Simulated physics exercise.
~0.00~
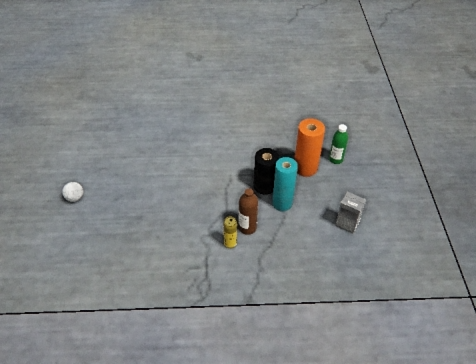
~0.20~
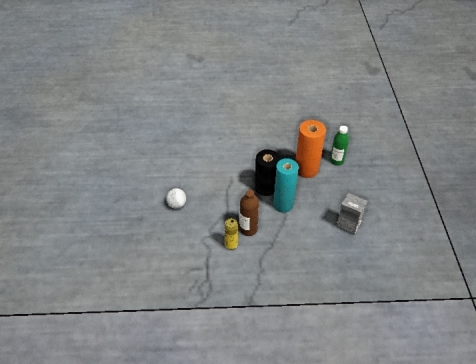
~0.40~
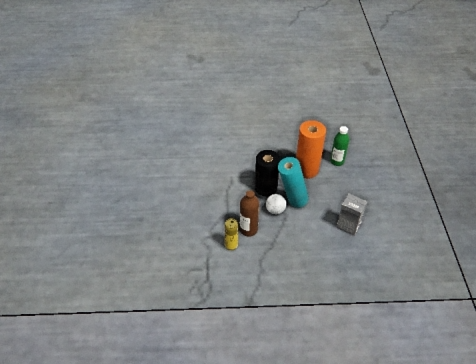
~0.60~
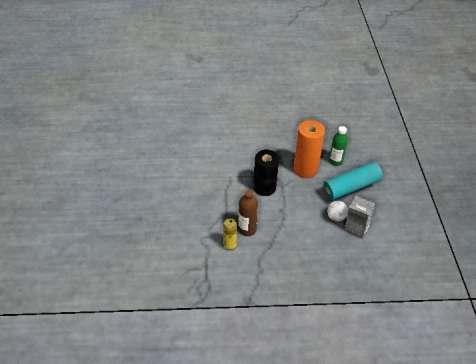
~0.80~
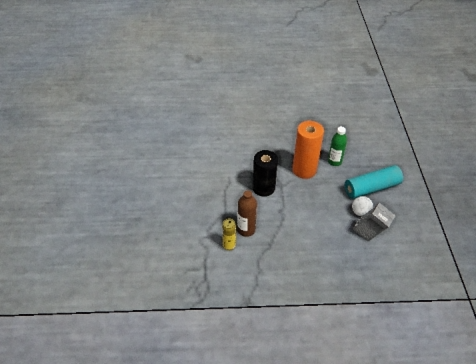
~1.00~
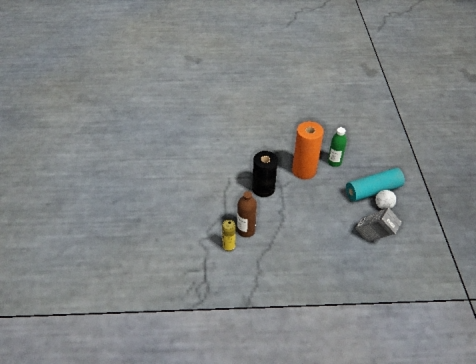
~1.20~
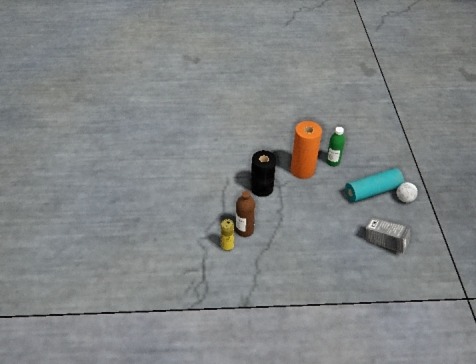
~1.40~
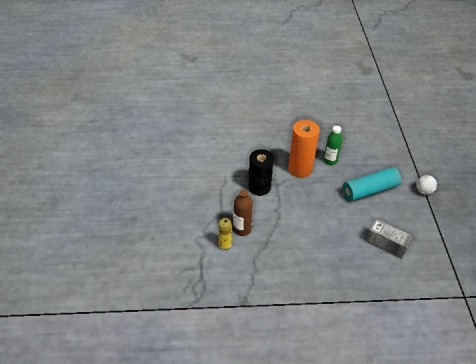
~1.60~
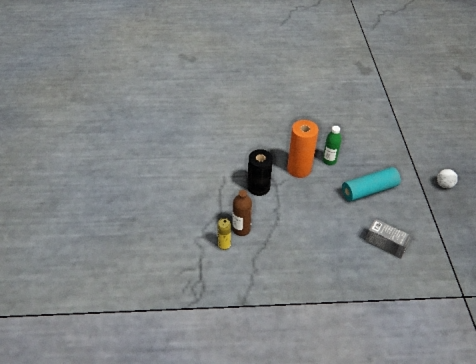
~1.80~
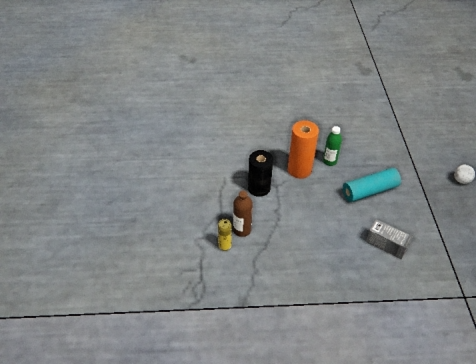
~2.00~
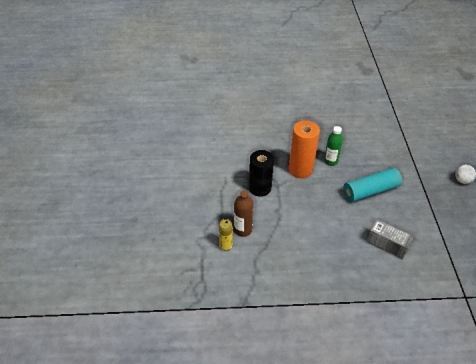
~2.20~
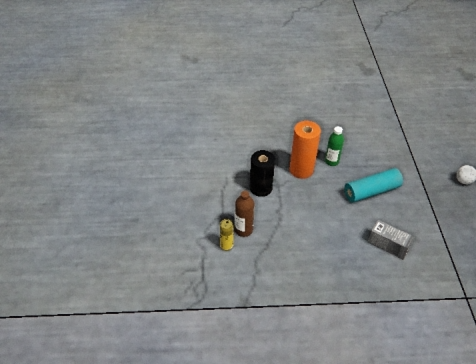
A tall orange roll stands among a loose group of household things on a grey, cracked concrete floor, seen from above at a slant. Beside it are a green bottle on the right, black and turquoise rolls, a brown bottle and a small yellow can nearer the viewer, and a grey carton to the right. A white ball rolls in from the left and knocks the turquoise roll over to the right. The ball then meets the carton, which tips onto its side. The ball rolls on and stops at the right edge, while the other five things remain standing.
